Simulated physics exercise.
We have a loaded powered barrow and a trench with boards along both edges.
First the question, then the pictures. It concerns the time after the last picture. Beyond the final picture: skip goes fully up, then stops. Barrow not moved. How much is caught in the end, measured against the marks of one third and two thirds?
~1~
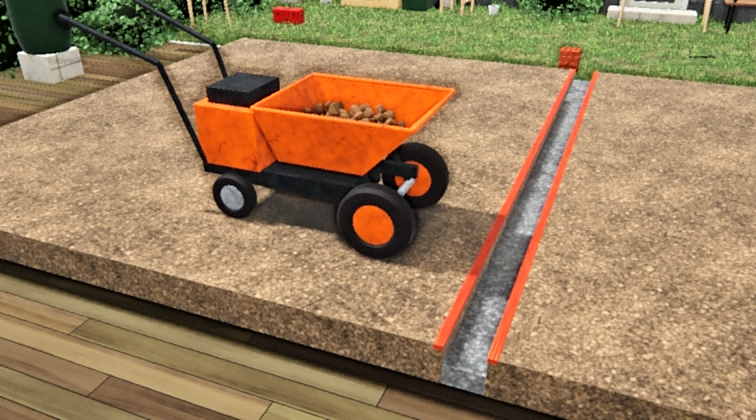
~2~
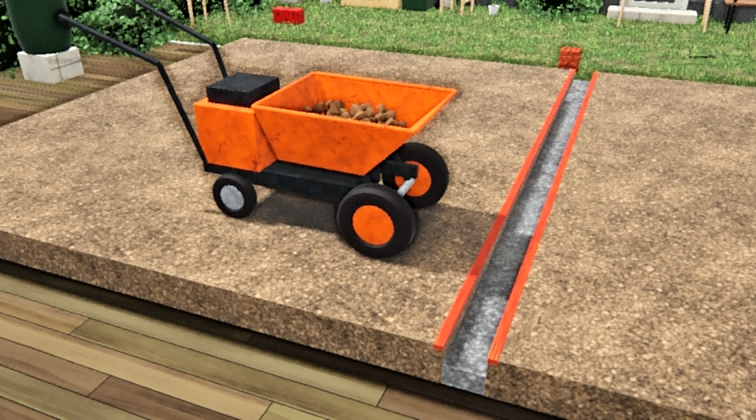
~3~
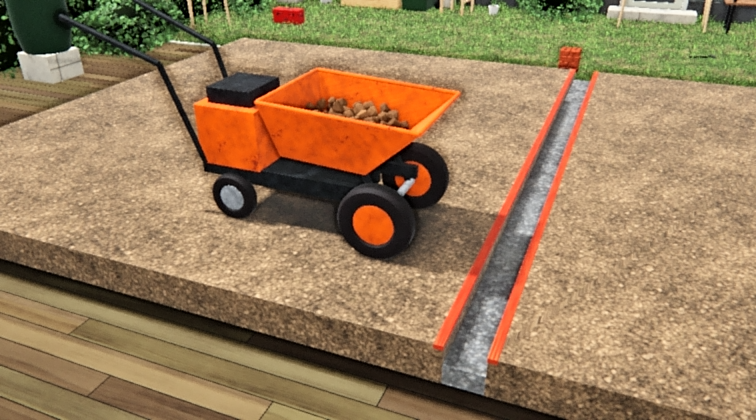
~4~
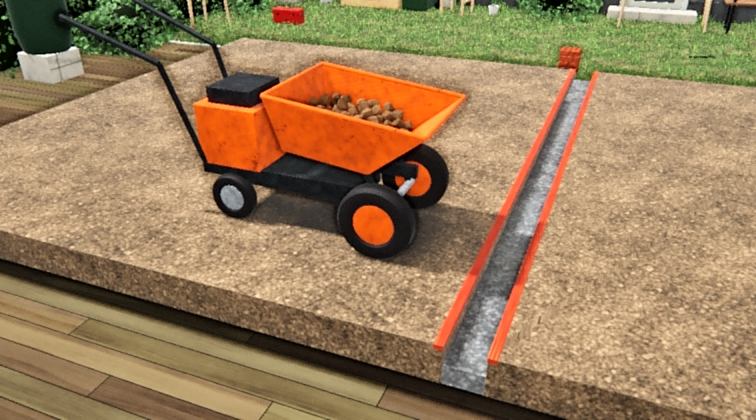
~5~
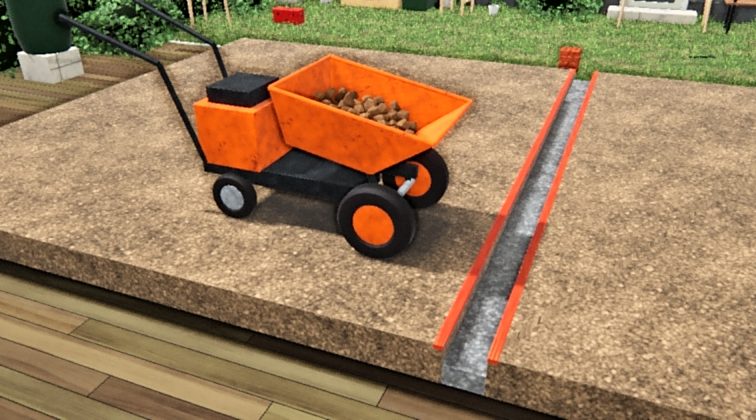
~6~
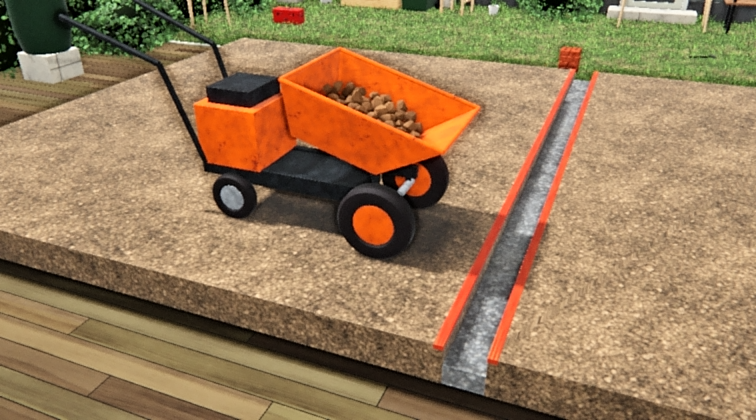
Reaches a third, stays within two thirds.
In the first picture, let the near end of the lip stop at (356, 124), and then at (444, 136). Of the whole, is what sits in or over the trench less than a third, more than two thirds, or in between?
Note - position 1: Between a third and two thirds; position 2: Under a third.
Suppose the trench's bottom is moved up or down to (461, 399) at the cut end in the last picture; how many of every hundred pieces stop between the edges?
60 %, roughly.
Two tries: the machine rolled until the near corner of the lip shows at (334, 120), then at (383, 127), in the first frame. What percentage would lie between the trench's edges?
First spot: 30 %, second spot: 60 %.
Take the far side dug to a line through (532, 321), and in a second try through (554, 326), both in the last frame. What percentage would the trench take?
The first case gives close to 80 per cent and the second close to 100 per cent.
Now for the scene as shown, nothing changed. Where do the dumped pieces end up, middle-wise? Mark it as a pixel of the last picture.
Resting centre, last frame: Roughly (521, 251).
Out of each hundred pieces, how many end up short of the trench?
0 %.
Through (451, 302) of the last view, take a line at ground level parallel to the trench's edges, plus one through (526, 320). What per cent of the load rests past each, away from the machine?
Estimate, first then second: 100 %, 30 %.
Shortly afterwards, skip tipped steeply; the whole lot in the skip.
Next, skip tipped steeply; the bulk in the skip; a little in or heaped over the trench; only a few beyond it.
Some moments later, skip tipped right over; a little in the skip; near half in or heaped over the trench; near half beyond it.
In the end, skip tipped right over; near half in or heaped over the trench; near half beyond it.
